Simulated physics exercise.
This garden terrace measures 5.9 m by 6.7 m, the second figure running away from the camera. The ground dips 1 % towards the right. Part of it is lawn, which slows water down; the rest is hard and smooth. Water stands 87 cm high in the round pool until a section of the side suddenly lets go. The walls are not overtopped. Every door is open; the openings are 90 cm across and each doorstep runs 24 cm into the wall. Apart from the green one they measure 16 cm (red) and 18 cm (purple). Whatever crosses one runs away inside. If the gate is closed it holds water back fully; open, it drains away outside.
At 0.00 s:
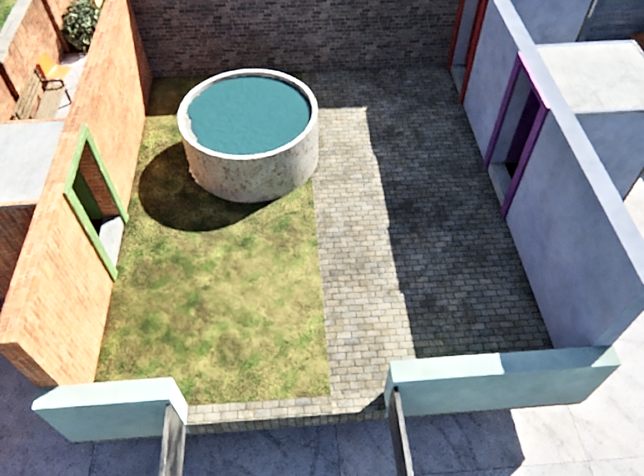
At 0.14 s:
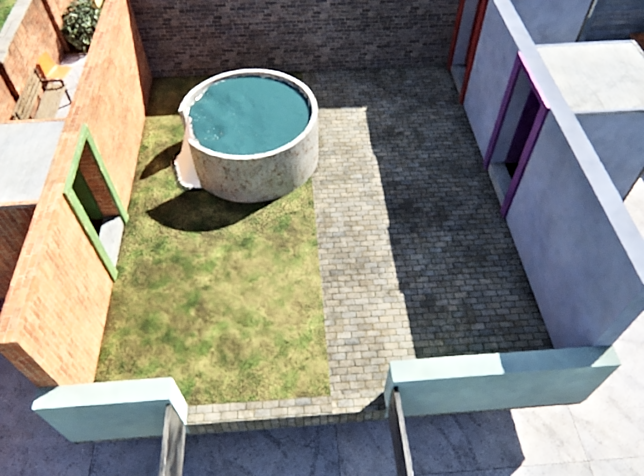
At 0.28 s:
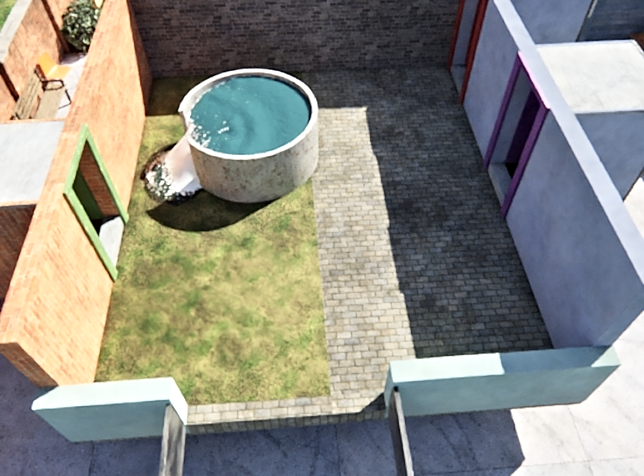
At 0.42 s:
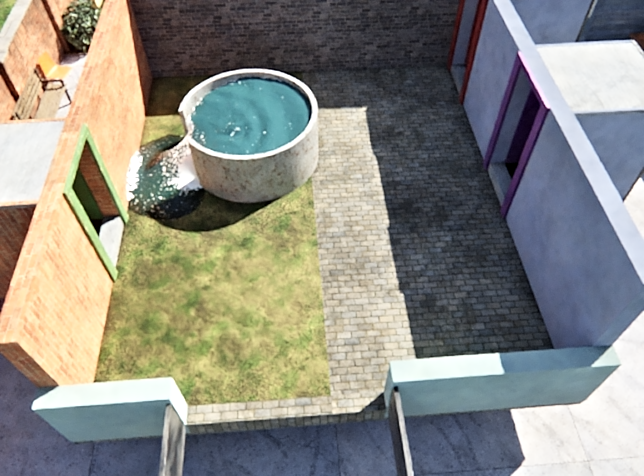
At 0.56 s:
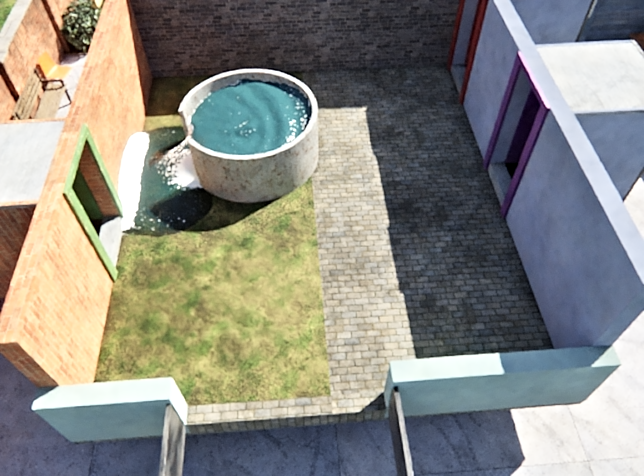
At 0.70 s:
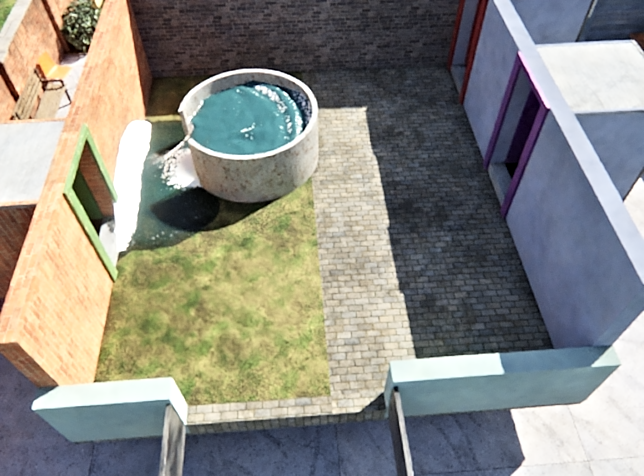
Water pouring from a gap in the left side of a round pool, spreading over grass and along a brick wall.
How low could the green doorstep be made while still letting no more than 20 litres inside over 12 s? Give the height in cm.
About 13.5 cm.
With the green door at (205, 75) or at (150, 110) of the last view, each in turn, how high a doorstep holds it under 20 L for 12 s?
About 13.0 and 7.5 cm.
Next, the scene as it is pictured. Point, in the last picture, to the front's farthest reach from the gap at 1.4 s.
At about (102, 344).
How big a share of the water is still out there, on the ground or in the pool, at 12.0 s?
About 84 per cent.
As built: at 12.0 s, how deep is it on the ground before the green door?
Roughly 4.5 cm deep.
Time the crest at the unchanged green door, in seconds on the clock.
Near 1.4 s.
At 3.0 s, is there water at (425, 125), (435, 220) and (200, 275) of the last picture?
In that order: Not reached, not reached, flooded.
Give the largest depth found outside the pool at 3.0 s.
Roughly 36 cm.
After 1.4 s water covers 15 % of the floor, deepest (52 cm) near (145, 176); 21 cm at the green door, 1 litre in over its 21 cm doorstep.
After 3.0 s water covers 40 % of the floor, deepest (36 cm) near (134, 177); 15 cm at the green door, 3 litres in over its 21 cm doorstep.
After 12.0 s water covers 100 % of the floor, deepest (10 cm) near (457, 105); 4 cm at the green door, 4 litres in over its 21 cm doorstep.
At the green door as built, the water arrived by 0.7 s and peaked near 21 cm at 1.4 s.
Run again over the same 12 s with other heights there, 37 litres in over 11 cm, 12 litres over 15.5 cm. The limit of 20 litres is kept from about 13.5 cm up.
